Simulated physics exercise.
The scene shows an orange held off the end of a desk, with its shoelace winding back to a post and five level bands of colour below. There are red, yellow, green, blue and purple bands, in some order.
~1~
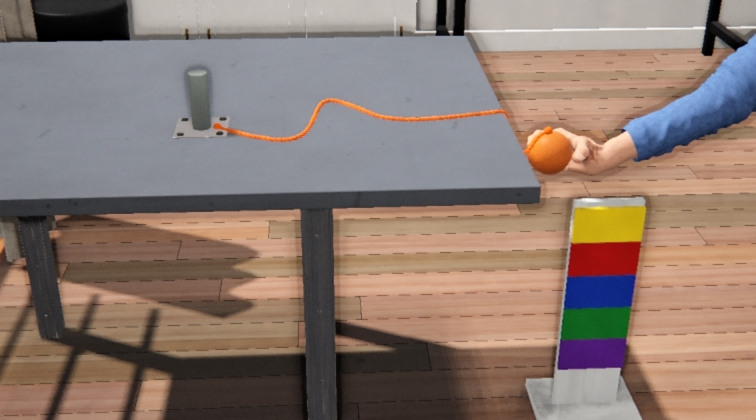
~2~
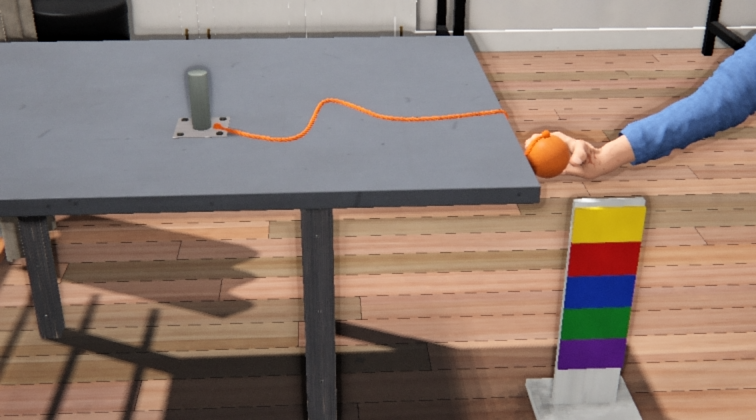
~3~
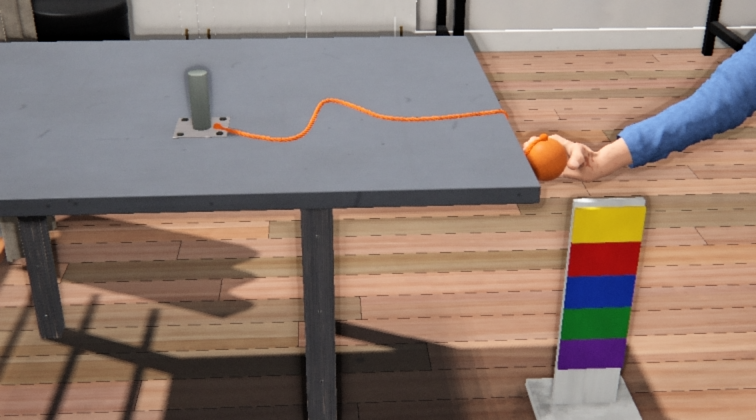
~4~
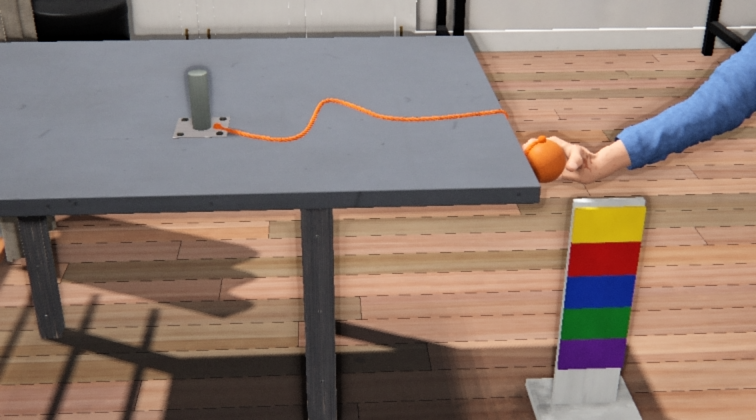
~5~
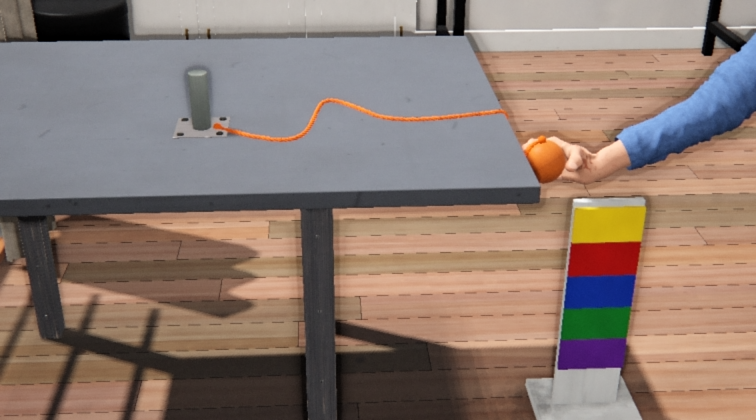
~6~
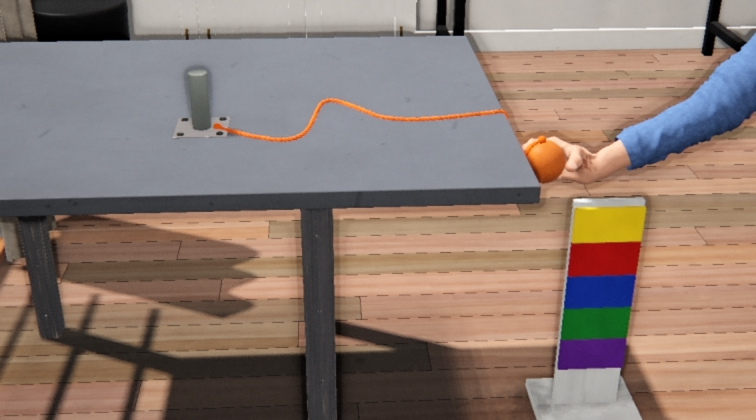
An orange held by a hand off the desk's end shifts very slightly left, then stays still.
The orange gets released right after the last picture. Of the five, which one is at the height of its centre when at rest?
At rest, its centre is at the height of blue.
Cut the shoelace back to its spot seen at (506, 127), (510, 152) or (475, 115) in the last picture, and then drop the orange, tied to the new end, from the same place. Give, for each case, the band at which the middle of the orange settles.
So you'd see yellow first, red second, and for the last: Higher than all five.
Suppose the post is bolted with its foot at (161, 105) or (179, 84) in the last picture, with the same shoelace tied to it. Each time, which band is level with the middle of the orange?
First try: Red; second try: Red.
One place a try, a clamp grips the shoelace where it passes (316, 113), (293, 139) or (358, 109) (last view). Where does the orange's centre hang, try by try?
In that order: (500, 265), (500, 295) and (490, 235).
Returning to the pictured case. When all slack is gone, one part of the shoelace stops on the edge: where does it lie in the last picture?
Answer: The point at (406, 120).
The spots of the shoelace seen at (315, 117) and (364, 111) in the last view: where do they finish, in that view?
End: (365, 119) and then (461, 114).
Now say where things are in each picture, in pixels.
The first picture shows orange (549, 153); yellow (609, 226); red (605, 260); blue (600, 293); green (596, 325); purple (592, 355).
The second picture shows orange (548, 156); shoelace through (254, 137) (312, 123) (350, 106) (427, 119) (504, 117).
The third picture shows orange (545, 159).
The fourth picture shows orange (543, 161); shoelace through (254, 137) (312, 123) (350, 106) (427, 119) (504, 117).
The fifth picture shows orange (543, 161).
The sixth picture shows orange (543, 161); shoelace through (254, 137) (312, 123) (350, 106) (427, 119) (504, 117).
A little later, orange near (476, 273); level with red.
Next, orange near (488, 315); level with blue.
When it is over, orange near (497, 311); level with blue. At blue.
